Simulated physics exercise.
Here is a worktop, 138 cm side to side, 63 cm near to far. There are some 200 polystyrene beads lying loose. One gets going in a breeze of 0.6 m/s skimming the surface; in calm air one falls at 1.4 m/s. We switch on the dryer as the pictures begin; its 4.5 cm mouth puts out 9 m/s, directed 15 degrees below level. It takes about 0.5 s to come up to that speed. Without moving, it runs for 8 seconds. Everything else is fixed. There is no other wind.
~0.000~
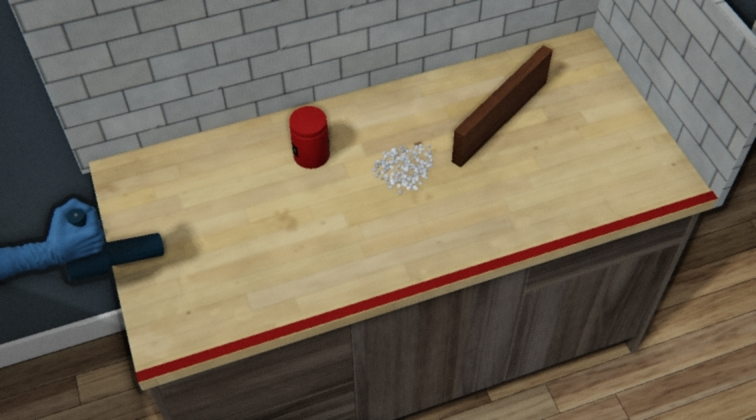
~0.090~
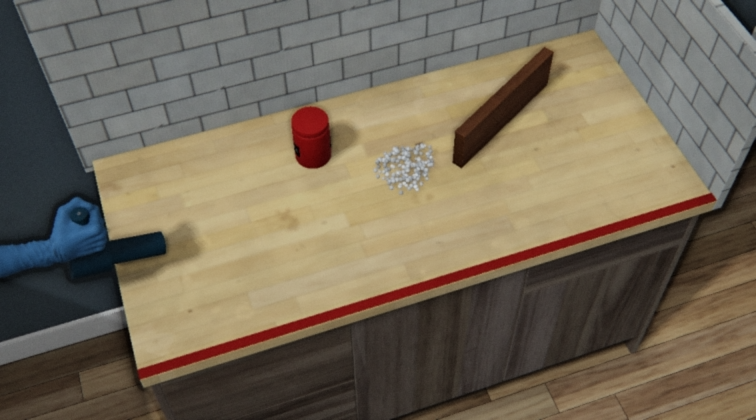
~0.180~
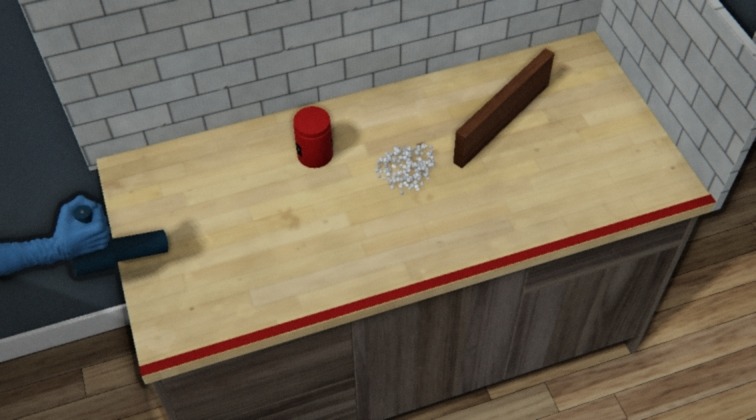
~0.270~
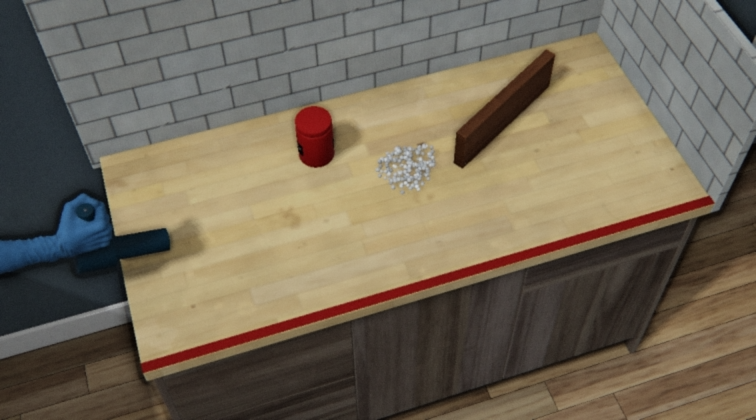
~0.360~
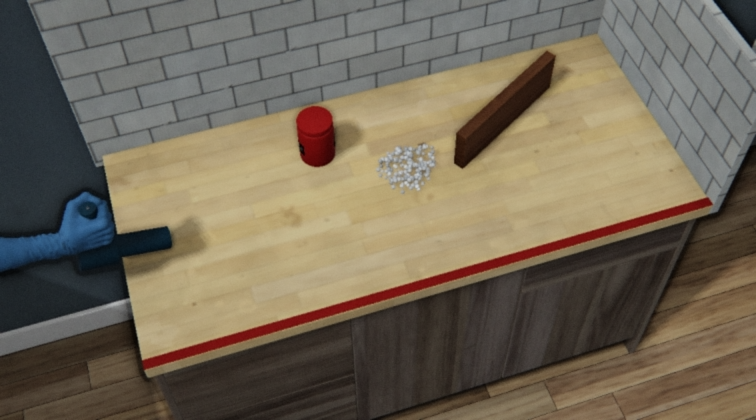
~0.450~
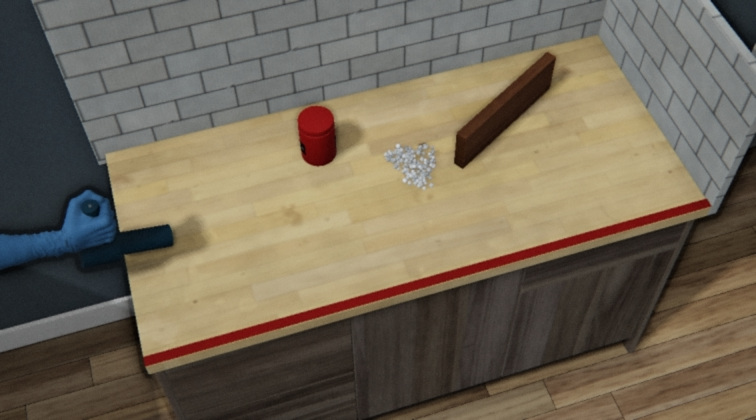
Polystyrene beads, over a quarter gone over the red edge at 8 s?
Over a quarter gone: No.
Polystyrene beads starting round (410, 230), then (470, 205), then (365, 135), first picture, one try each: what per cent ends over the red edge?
First try 100 %, second 90 %, third 0 %.
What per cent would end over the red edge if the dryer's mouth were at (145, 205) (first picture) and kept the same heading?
Some 40 %.
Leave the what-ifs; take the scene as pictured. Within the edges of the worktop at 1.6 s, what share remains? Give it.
Around 100 in a hundred are still there.
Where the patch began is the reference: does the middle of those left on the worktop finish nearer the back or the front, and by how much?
It has shifted to the far side, by around 15 cm.
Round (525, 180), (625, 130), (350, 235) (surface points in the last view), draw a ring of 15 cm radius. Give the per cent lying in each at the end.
In order: About 0 %, then 30 %, then 0 %.
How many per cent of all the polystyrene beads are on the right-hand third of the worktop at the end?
It comes out near 90 in a hundred.
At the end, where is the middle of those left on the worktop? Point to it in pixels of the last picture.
Near (599, 68).
After 1.6 s the count stands so, 1 % are over the red edge; the middle of those still in play is near (602, 47).
After 2.6 s the count stands so, 2 % are over the red edge; the middle of those still in play is near (604, 68).
After 4.4 s the count stands so, 4 % are over the red edge; the middle of those still in play is near (611, 65).
After 8.0 s, at the end, 6 % are over the red edge; the middle of those still in play is near (599, 68).
